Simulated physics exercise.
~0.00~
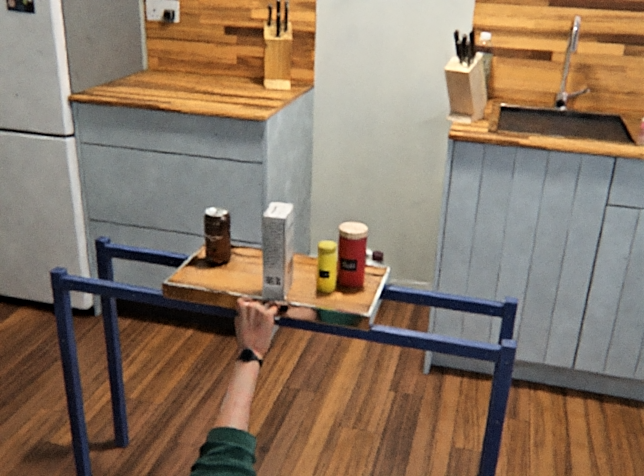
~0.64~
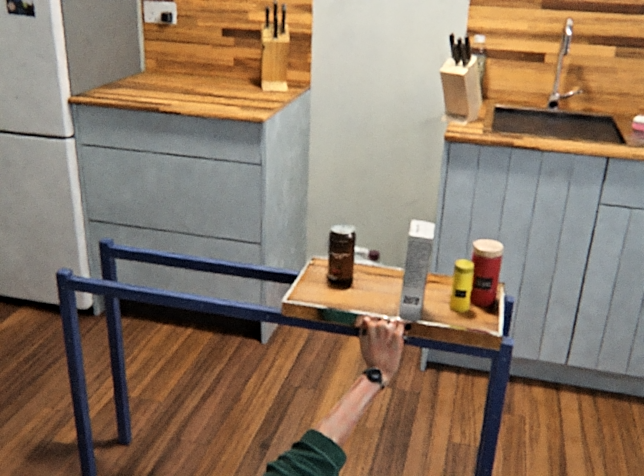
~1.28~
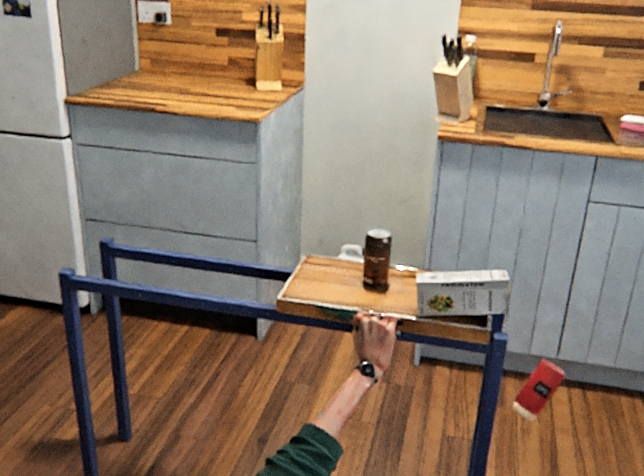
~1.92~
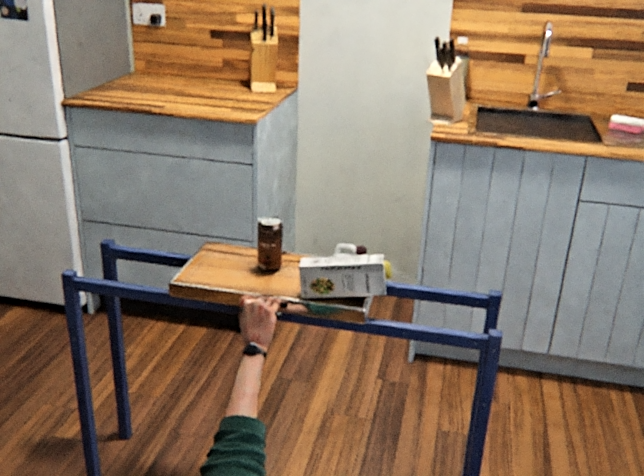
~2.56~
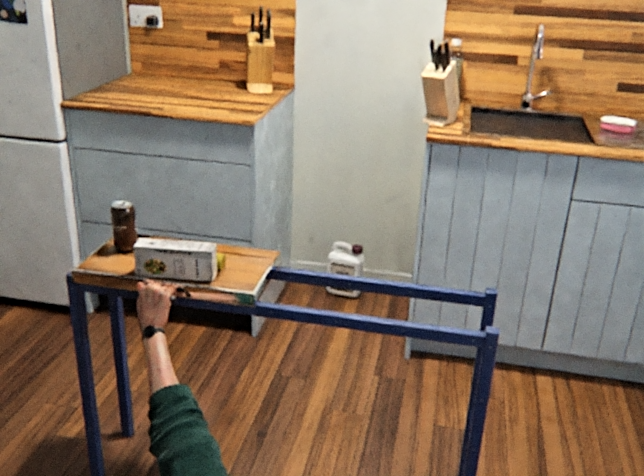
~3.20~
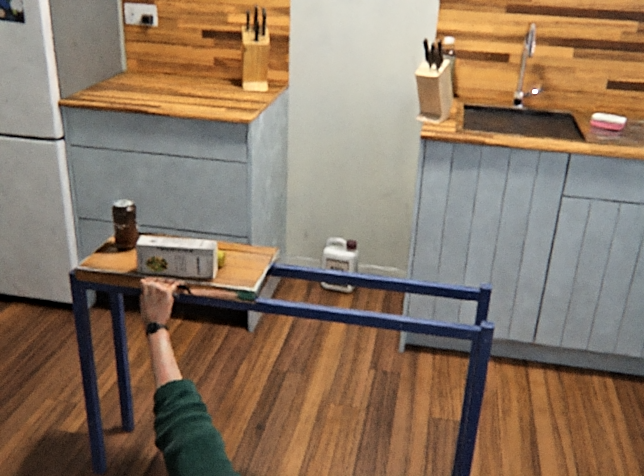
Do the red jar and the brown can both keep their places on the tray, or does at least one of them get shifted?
The red jar does not keep its place, as it tips and falls off at the right end, while the brown can stays upright in its spot on the tray.
